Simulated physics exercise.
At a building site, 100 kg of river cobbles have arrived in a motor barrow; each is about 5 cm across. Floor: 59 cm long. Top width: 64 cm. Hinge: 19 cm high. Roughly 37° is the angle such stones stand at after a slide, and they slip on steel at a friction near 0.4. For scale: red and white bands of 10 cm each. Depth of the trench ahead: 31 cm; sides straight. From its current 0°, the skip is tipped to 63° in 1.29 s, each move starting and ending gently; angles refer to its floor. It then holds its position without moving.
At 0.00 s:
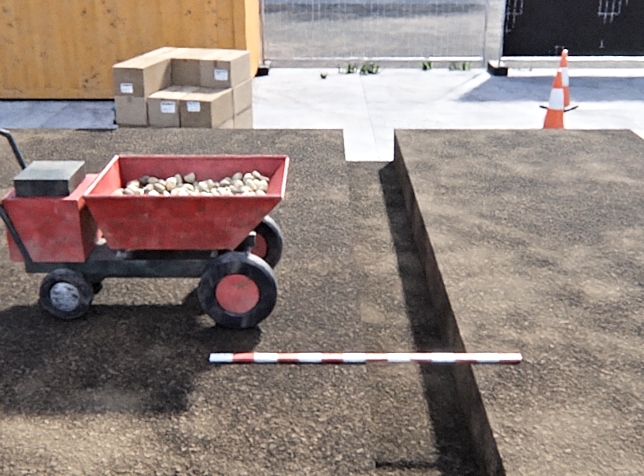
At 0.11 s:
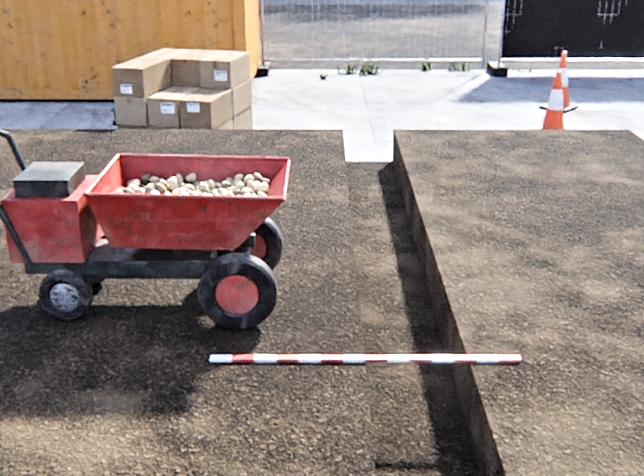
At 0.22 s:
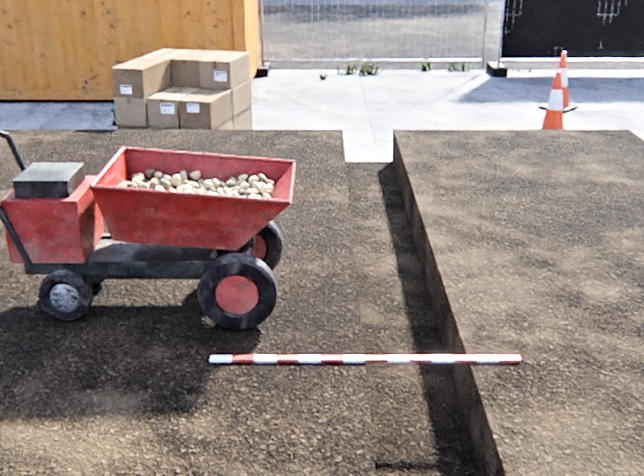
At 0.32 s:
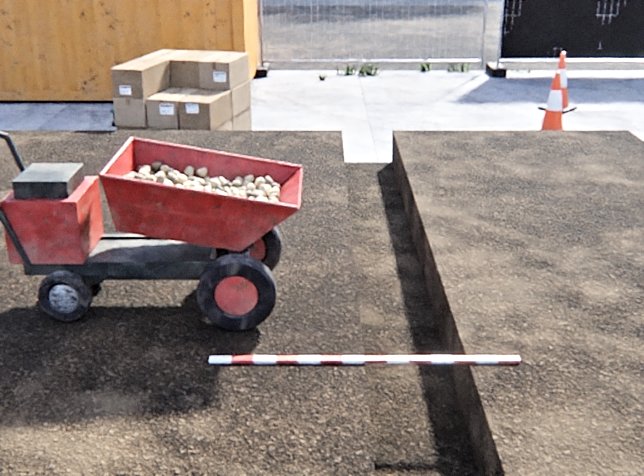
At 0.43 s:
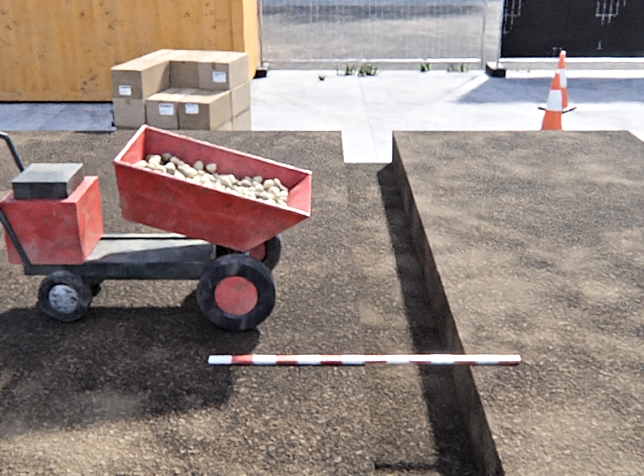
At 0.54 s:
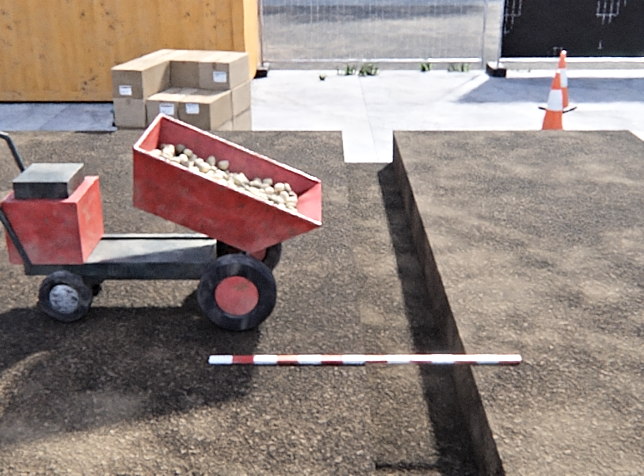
A red dumper with black wheels stands on dark, gritty ground at a building site, seen from its side and slightly above. Its red skip holds pale stones, with a narrow trench to the right, a red-and-white striped pole in front, and cardboard boxes and an orange-and-white cone behind. The skip tilts slowly, then faster, its left end rising and its right lip moving rightward and down, while the wheels and camera stay still.
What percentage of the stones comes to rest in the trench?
About 100 per cent.
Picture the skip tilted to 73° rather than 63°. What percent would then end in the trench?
Trench share: Approx. 100%.
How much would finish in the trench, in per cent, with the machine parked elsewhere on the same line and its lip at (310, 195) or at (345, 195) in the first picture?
From the first place around 100 per cent, from the other around 85.
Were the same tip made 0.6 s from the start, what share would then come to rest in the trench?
In that case some 100 per cent.
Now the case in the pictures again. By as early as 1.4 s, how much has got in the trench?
At that moment: Approx. 15 %.
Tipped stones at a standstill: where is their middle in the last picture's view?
Centre estimate: Around (395, 341).
After 1.0 s the floor is at 53°; 100 % in the skip; the foremost stones are at (329, 245).
After 1.4 s the floor is at 63°; 82 % in the skip, 1 % short of the trench, 17 % in the trench; the foremost stones are at (405, 336).
After 1.7 s the floor is at 63°; 45 % in the skip, 1 % short of the trench, 53 % in the trench; the foremost stones are at (443, 345).
After 3.7 s the floor is at 63°; 0 % in the skip, 100 % in the trench; the foremost stones are at (447, 358).
